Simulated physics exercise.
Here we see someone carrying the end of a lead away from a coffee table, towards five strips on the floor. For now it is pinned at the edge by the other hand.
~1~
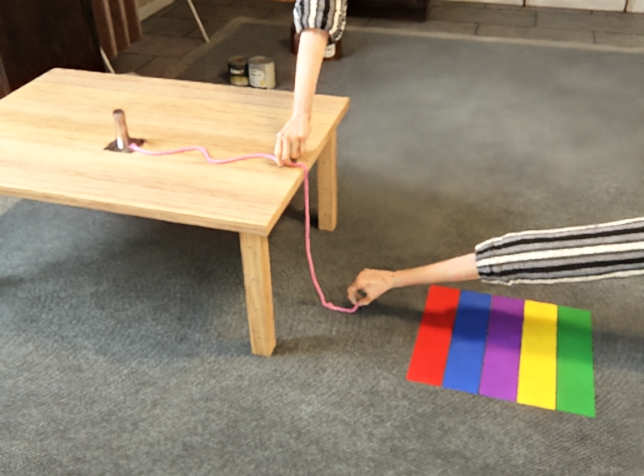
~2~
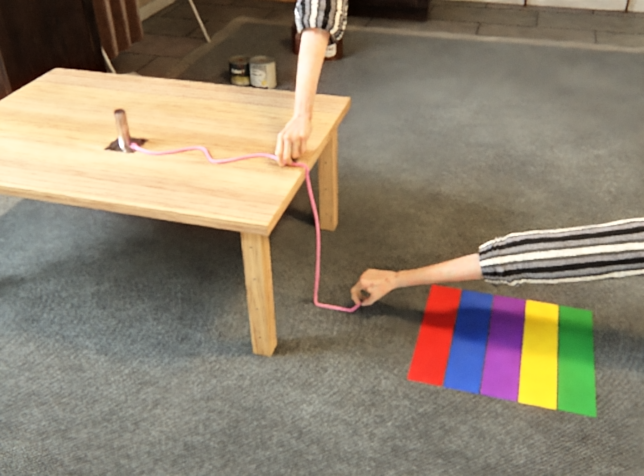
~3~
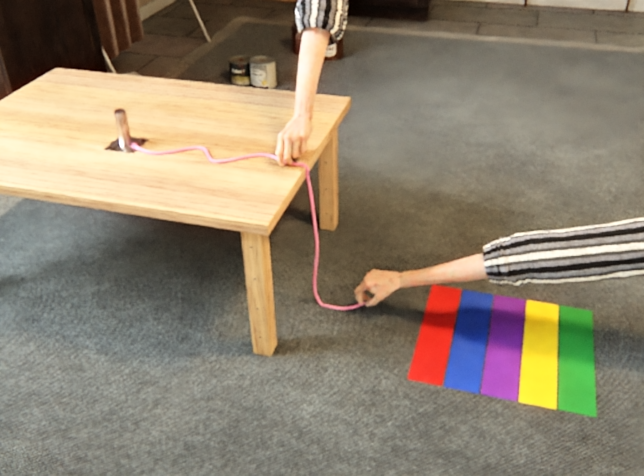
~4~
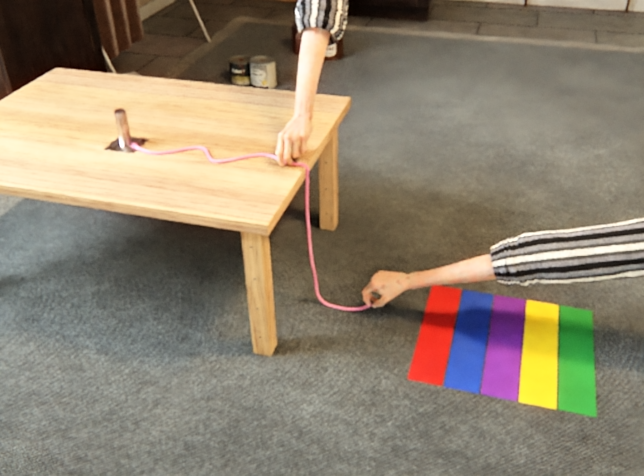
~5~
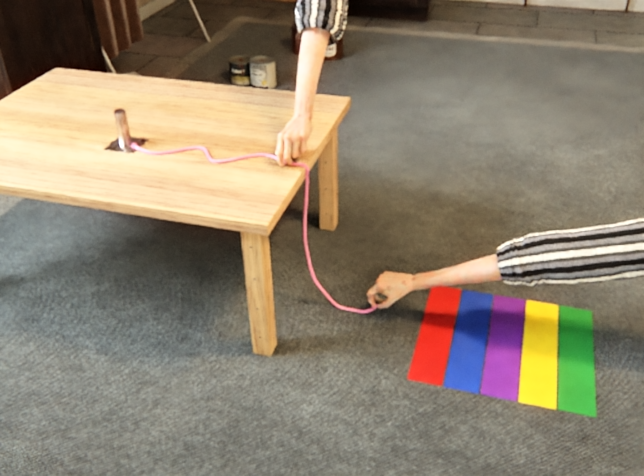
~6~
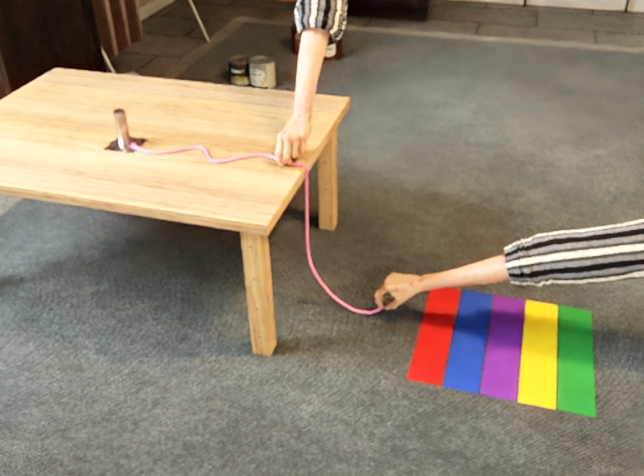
On a gray carpet beside a wooden coffee table, one hand pinned a pink cord at the table's edge while another drew its end slowly right, a short way toward five colored strips.
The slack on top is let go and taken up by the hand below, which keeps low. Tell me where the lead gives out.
It gives out over the purple strip.
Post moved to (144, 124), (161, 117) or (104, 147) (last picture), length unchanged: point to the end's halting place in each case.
Try by try, around (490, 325), (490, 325) and (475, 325).
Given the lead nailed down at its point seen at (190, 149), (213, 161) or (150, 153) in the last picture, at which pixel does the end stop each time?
In order of the tries: About (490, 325), about (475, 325), about (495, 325).
Soon after, end near (446, 317); over red.
Then, end near (482, 324); over blue.
At full stretch, end near (502, 327); over purple. It gets as far as the purple strip.
